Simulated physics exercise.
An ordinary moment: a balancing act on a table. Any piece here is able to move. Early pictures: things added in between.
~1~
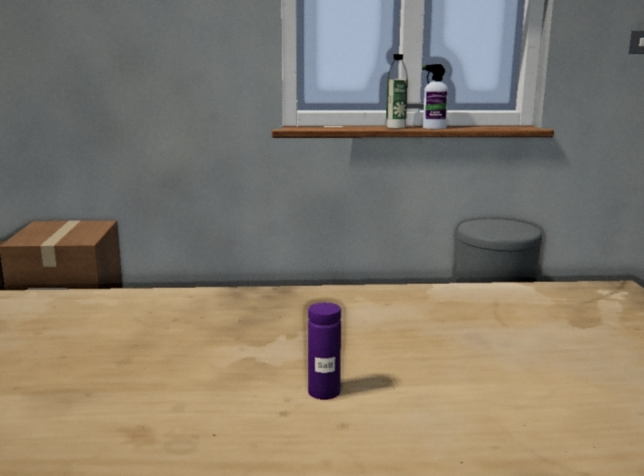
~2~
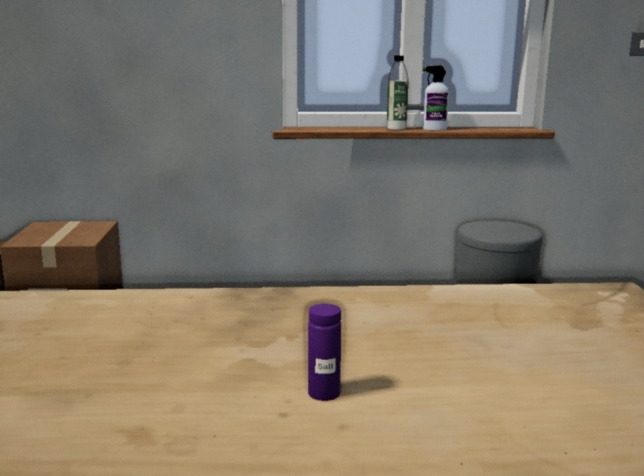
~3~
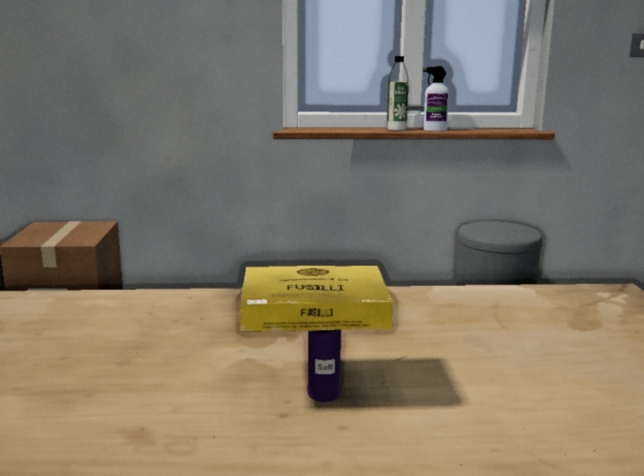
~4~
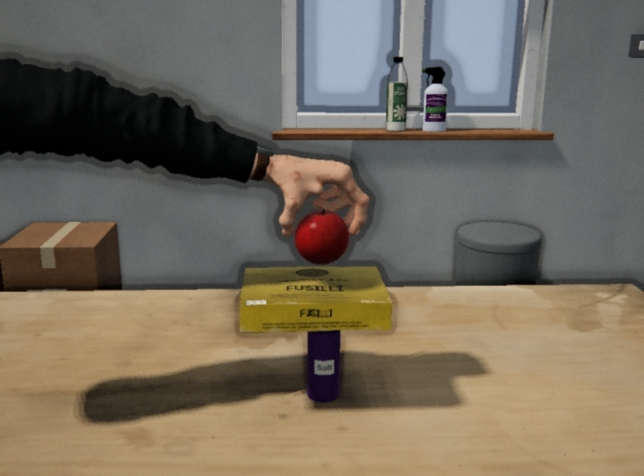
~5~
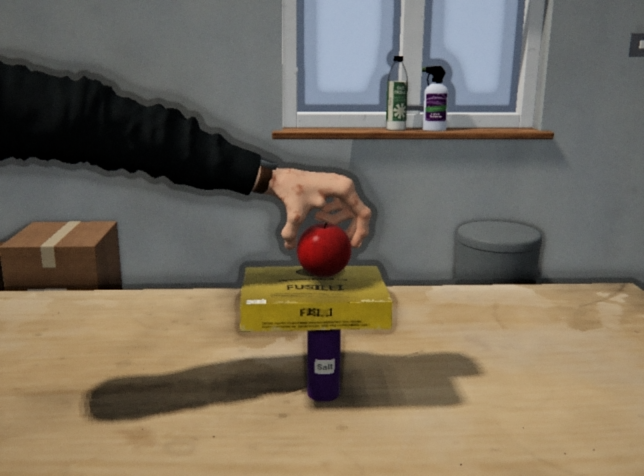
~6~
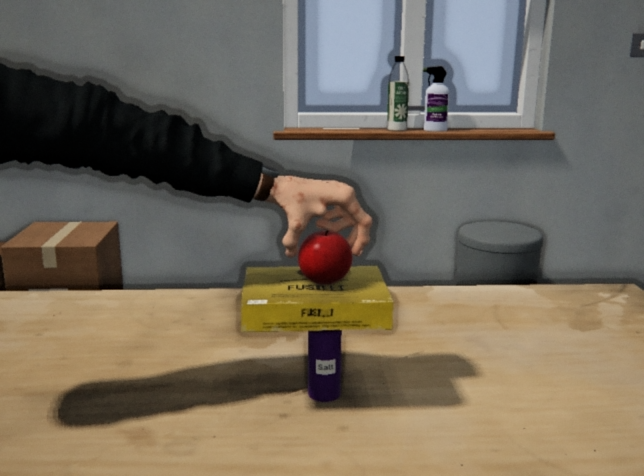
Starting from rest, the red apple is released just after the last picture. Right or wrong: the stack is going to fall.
Wrong, it stays up.
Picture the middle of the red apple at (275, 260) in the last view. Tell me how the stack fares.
Well, it crumbles then.
Then, 0.20 s on from there, no change.
Then, 0.40 s on from there, red apple resting near (325, 258).
In the end, all 3 unmoved. At the end, from the last picture's camera, red apple near (324, 258). The stack stays up.
